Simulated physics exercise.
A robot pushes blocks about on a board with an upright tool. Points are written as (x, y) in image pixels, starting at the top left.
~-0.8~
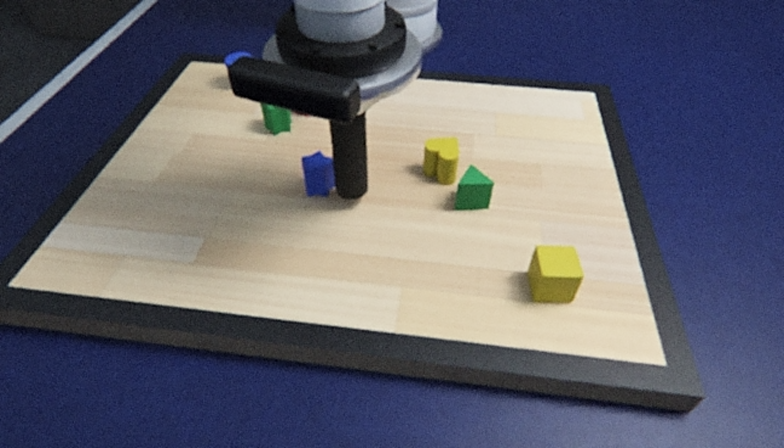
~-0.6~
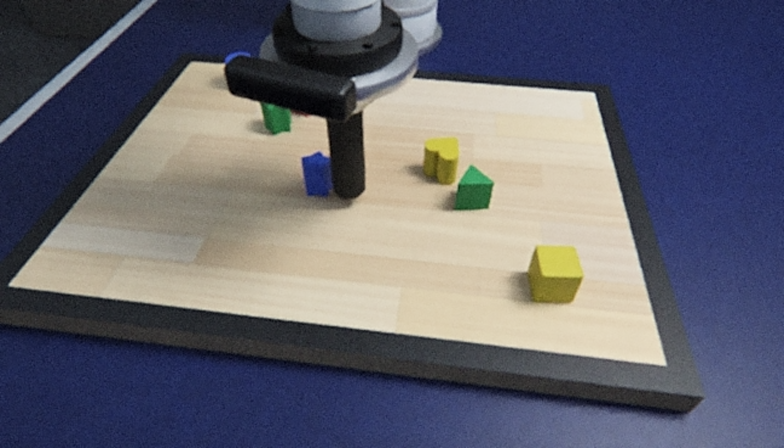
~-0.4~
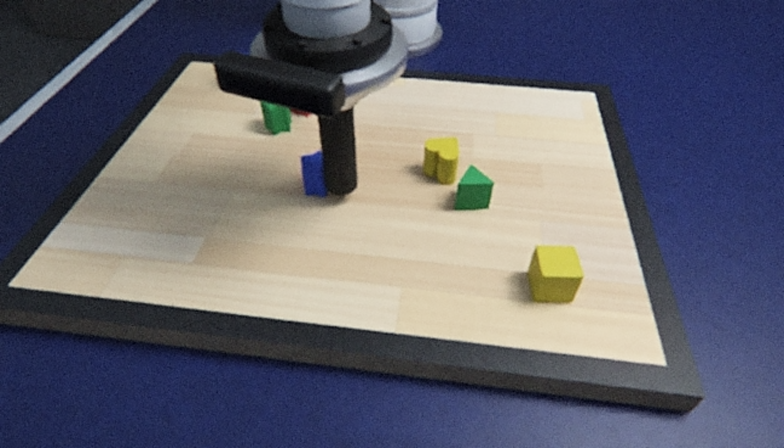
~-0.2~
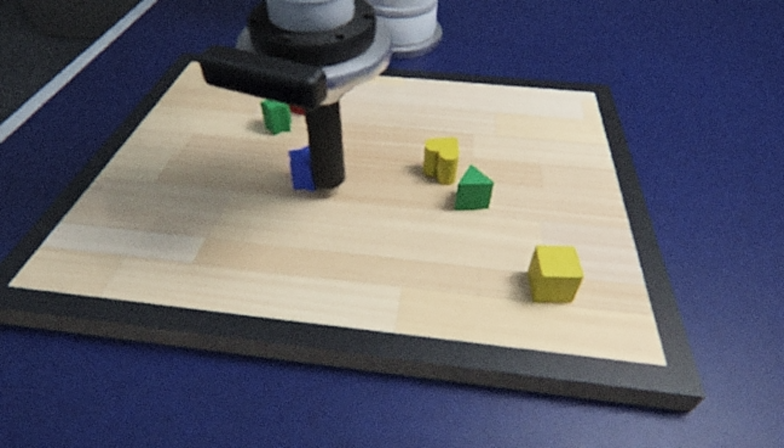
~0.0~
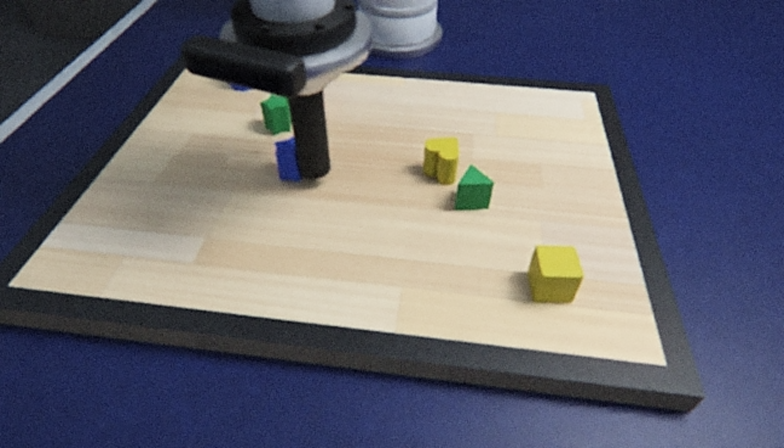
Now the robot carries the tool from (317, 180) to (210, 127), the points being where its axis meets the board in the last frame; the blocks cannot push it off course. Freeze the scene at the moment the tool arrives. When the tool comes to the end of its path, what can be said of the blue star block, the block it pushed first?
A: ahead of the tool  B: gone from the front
I'll go with A - ahead of the tool.
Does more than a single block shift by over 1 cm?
I believe not.
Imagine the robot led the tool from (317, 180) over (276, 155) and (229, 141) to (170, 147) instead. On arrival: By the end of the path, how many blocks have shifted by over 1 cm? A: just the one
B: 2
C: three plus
Answer: A.
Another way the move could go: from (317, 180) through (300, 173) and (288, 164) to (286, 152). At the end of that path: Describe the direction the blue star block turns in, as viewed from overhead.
If we look at it from overhead, the blue star block pivots counter-clockwise.
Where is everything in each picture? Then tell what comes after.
Tip of the tool at (352, 189), middles of tops, green star block hidden, blue star block at (316, 160), in the first picture.
Tool at (349, 188), nothing pushed, in the second picture.
Tool at (342, 185), nothing pushed, in the third picture.
Tool at (330, 179), blue star block at (303, 155), in the fourth picture.
Tool at (315, 169), green star block at (275, 101), blue star block at (289, 146), in the fifth picture.
The first path, step by step. One third of the way, tool at (275, 149); blue star block at (249, 127).
Two thirds of the way, tool at (240, 131); blue star block at (214, 110).
At the end, tool at (207, 116); green star block unmoved; blue star block at (181, 95).
